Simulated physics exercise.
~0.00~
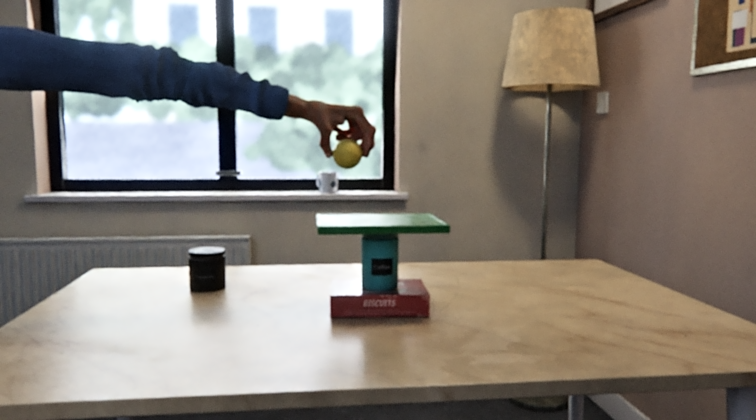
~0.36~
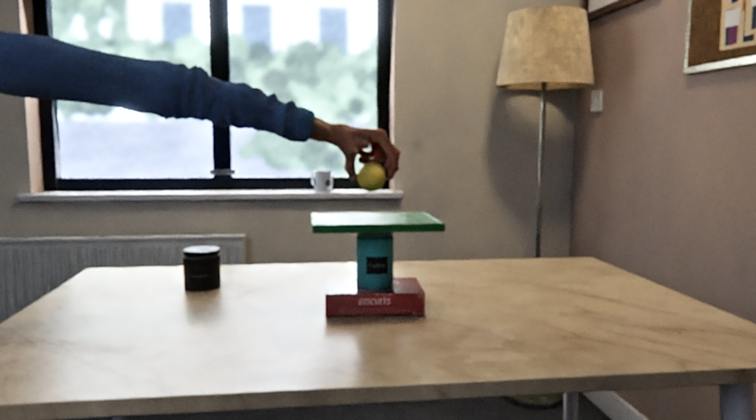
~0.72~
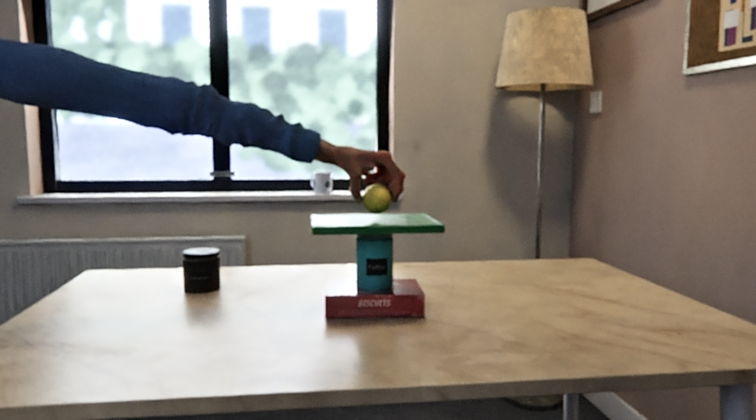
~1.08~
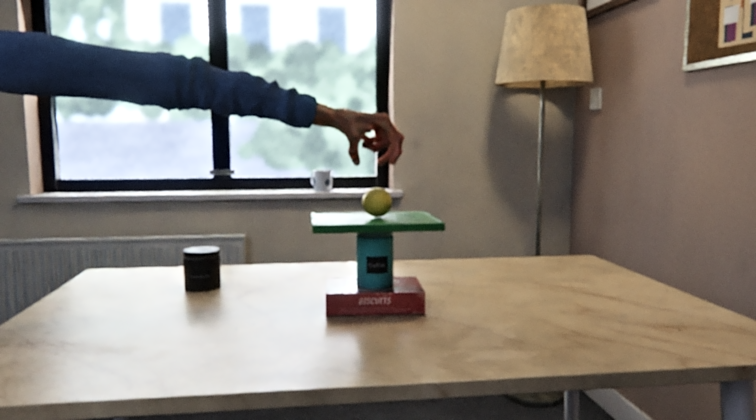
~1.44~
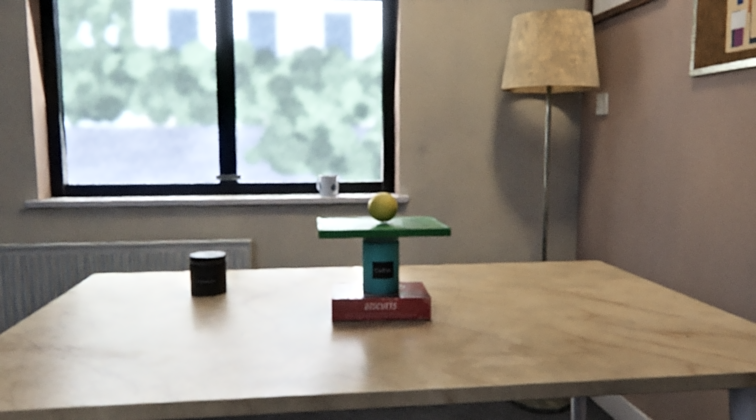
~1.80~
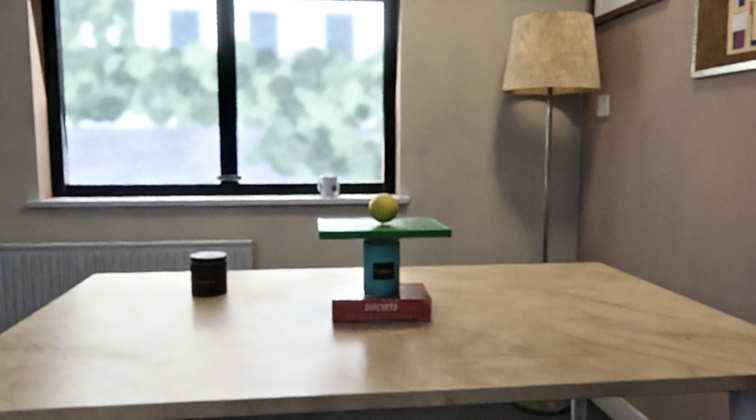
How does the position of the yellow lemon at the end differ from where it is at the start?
At the start the lemon is held in the air by a hand above the green tray, while at the end it rests on top of the tray, lower and slightly further right, with no hand touching it.
A yellow lemon, held by a hand reaching in from the left, is lowered onto a green tray balanced on a turquoise jar and a red packet. The hand lets go and withdraws, and the lemon rests on top as the pile stays standing.
